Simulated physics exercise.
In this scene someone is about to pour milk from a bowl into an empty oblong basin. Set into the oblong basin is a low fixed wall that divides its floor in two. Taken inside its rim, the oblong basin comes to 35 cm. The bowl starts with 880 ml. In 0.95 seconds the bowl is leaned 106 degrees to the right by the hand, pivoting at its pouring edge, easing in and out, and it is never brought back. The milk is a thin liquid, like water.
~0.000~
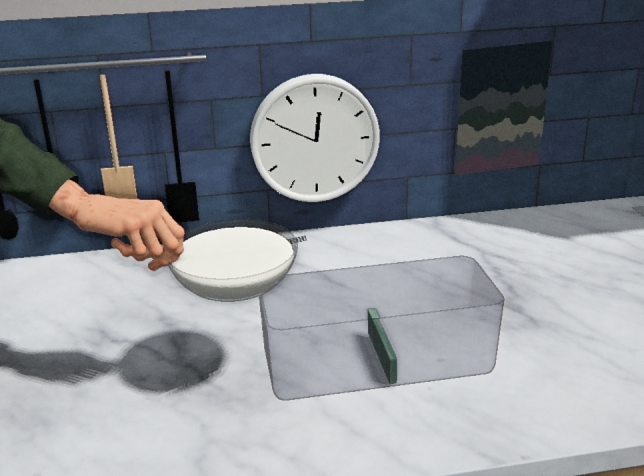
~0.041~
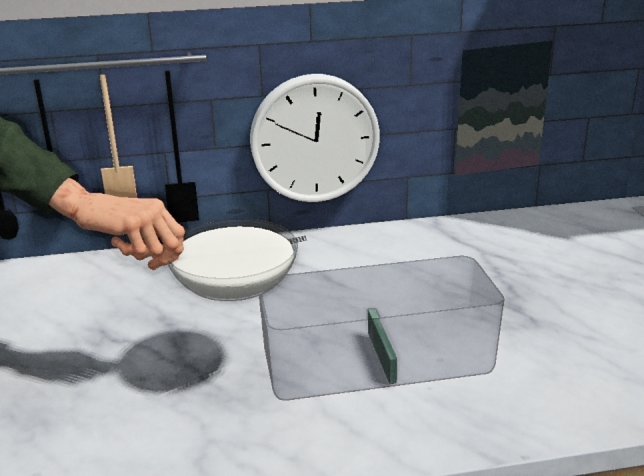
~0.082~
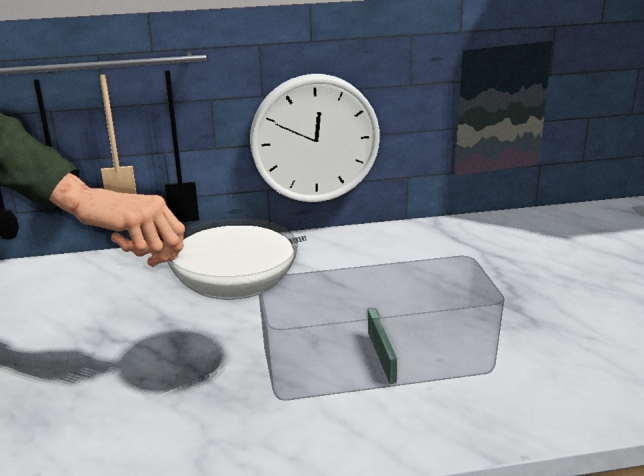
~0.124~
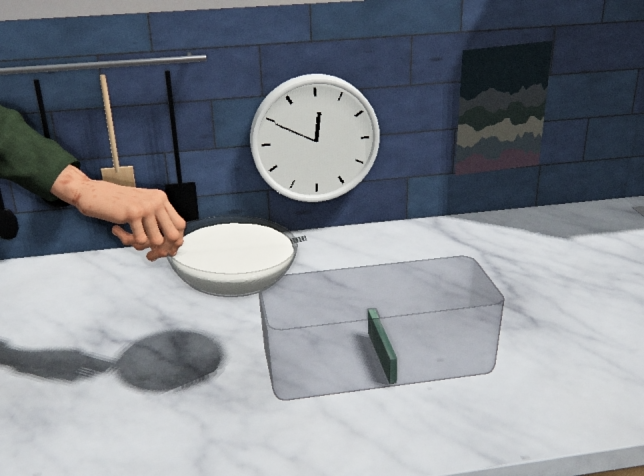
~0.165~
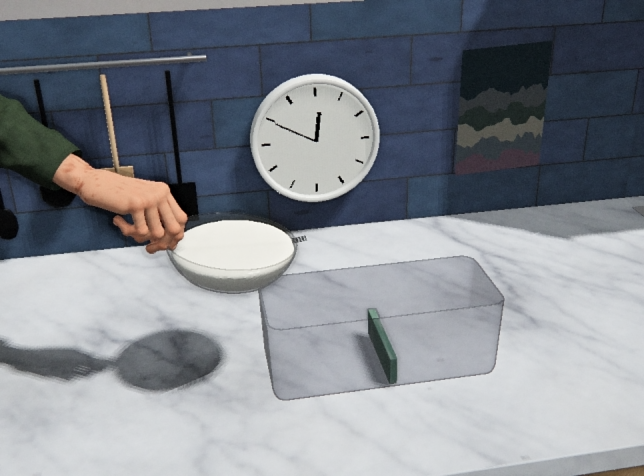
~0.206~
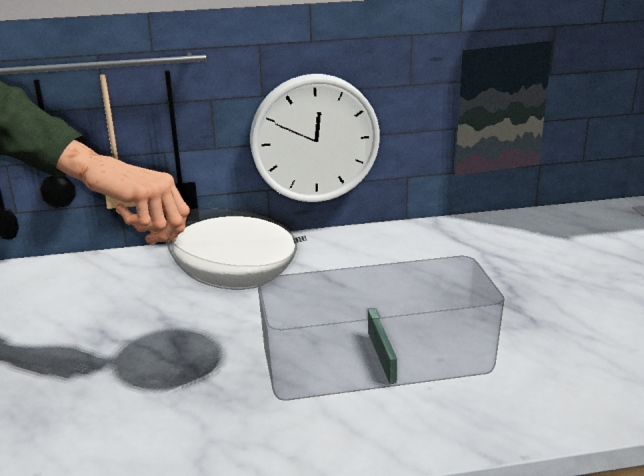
The footage shows a hand holding a bowl of white liquid beside a clear, empty oblong basin with a low green divider on a marble counter; the hand rises slightly, gently tilting the bowl to the right.
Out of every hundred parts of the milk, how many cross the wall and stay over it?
About 38 in every hundred.
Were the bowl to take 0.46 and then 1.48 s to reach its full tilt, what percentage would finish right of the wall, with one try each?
I'd say 35 percent on the first go, 15 percent on the next.
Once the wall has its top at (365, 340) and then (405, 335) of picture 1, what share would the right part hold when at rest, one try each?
Respectively close to 70 and 10 %.
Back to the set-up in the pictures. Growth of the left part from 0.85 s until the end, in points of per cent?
Roughly 4 in a hundred.
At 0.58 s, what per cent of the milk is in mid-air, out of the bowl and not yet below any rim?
About 52 per cent.
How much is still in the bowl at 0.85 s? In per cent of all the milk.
0 per cent or so.
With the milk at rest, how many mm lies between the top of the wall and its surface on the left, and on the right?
Looks like roughly 26 mm on the left and roughly 32 mm on the right.
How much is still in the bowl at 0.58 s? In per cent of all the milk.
At that time about 30 in a hundred parts are still held.
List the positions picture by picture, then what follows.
In the first frame, tilt 0°; pouring edge (296, 242); surface from (170, 258) to (293, 245); the oblong basin's rim runs from (263, 304) to (489, 279); the wall's top is at (382, 334).
In the second frame, tilt 0°; pouring edge (296, 242); surface from (170, 257) to (293, 245).
In the third frame, tilt 2°; pouring edge (296, 242); surface from (170, 256) to (293, 245).
In the fourth frame, tilt 4°; pouring edge (296, 242); surface from (170, 253) to (293, 242).
In the fifth frame, tilt 8°; pouring edge (296, 242); surface from (170, 249) to (293, 240).
In the sixth frame, tilt 12°; pouring edge (296, 242); surface from (171, 244) to (294, 237).
Then, 0.58 s in, the tilt is 71° and 30 per cent is still to pour, 19 is left of the wall and 0 right of it.
Then, 0.85 s in, the tilt is 103° and 0 per cent is still to pour, 55 is left of the wall and 40 right of it.
Then, 1.14 s in, the tilt is 106° and 0 per cent is still to pour, 59 is left of the wall and 38 right of it.
Then, 1.45 s in, the tilt is 106° and 0 per cent is still to pour, 59 is left of the wall and 38 right of it.
Finally, 59 per cent lies left of the wall, 38 right of it and 3 outside.
